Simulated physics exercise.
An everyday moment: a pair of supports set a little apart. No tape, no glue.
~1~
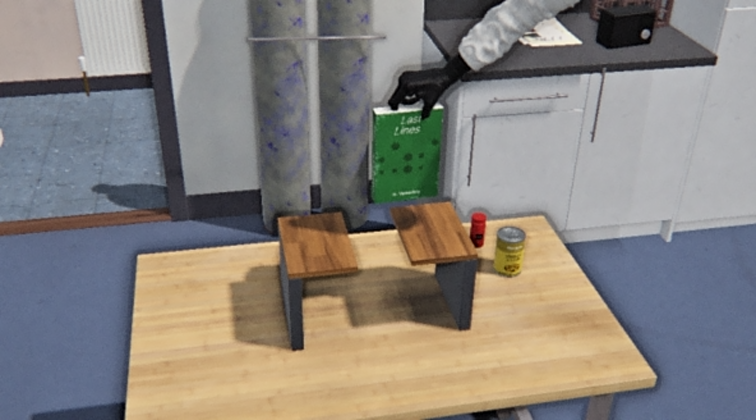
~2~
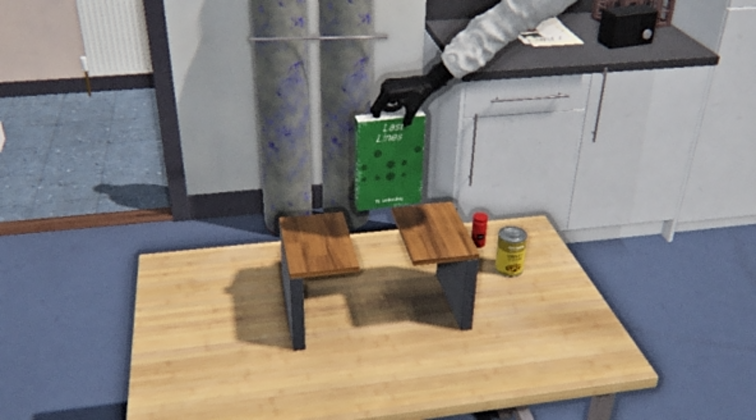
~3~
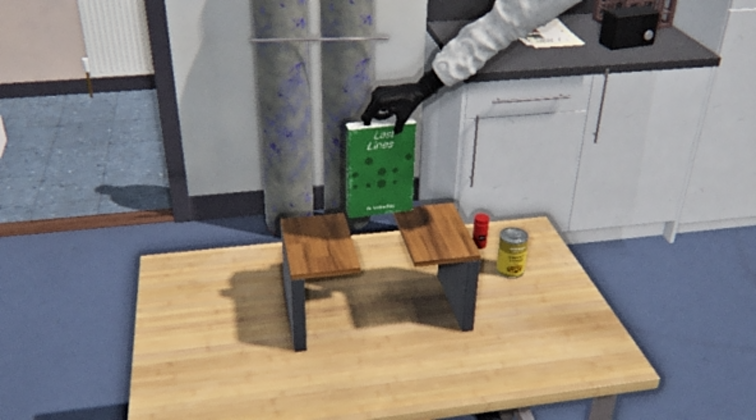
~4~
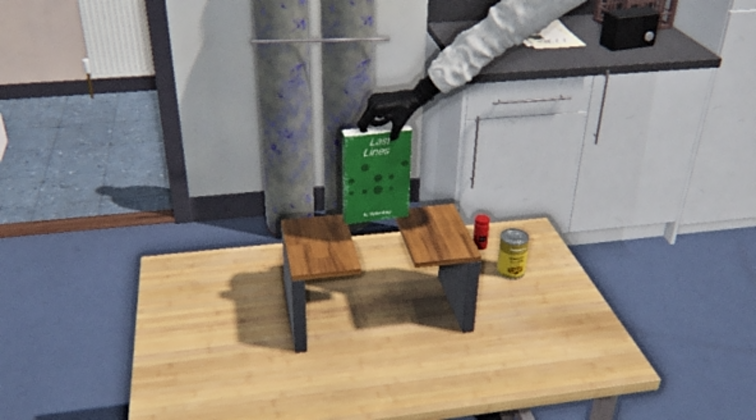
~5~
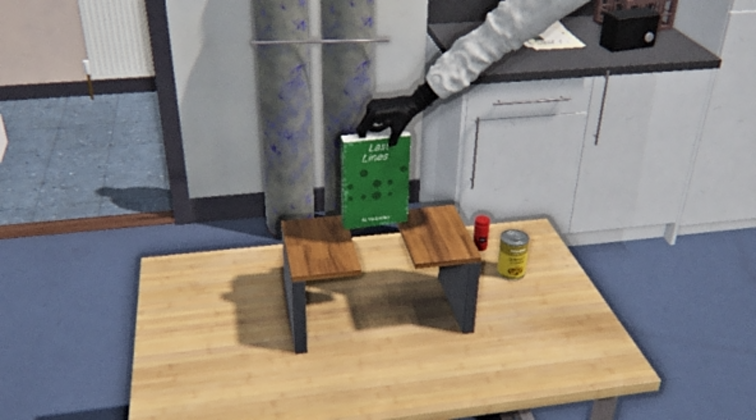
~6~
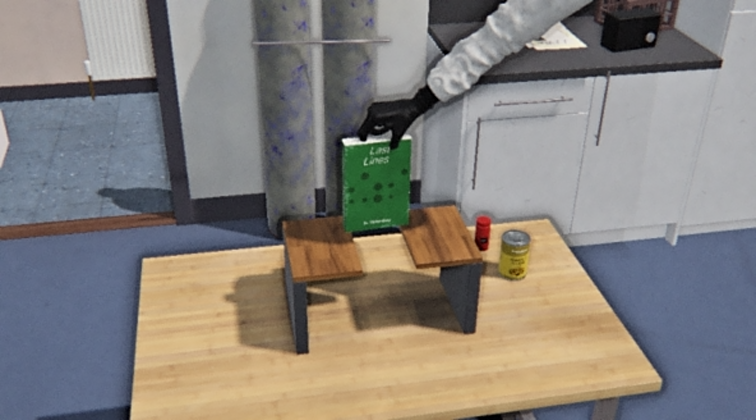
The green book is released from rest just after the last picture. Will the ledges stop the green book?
In the end the book is caught.
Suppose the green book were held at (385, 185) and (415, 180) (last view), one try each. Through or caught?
First, it stays on top; second, it stays on top.
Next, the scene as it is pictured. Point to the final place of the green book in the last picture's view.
Around (376, 198).
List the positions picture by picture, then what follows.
The first picture shows on its way; green book (406, 154); yellow tin (509, 252).
The second picture shows on its way; green book (389, 161); yellow tin (511, 252).
The third picture shows on its way; green book (380, 169); yellow tin (512, 253).
The fourth picture shows on its way; green book (376, 175); yellow tin (513, 254).
The fifth picture shows on its way; green book (375, 180); yellow tin (513, 255).
The sixth picture shows poised above the slot; green book (376, 183); yellow tin (514, 255).
Then, 0.20 s after the last picture, green book slid a little near (376, 199).
Then, 1.10 s after the last picture, green book resting near (375, 200).
At rest, moved from the start, green book; the other 2 in place. Seen from the same camera at the end, green book near (376, 198). The book lodges.
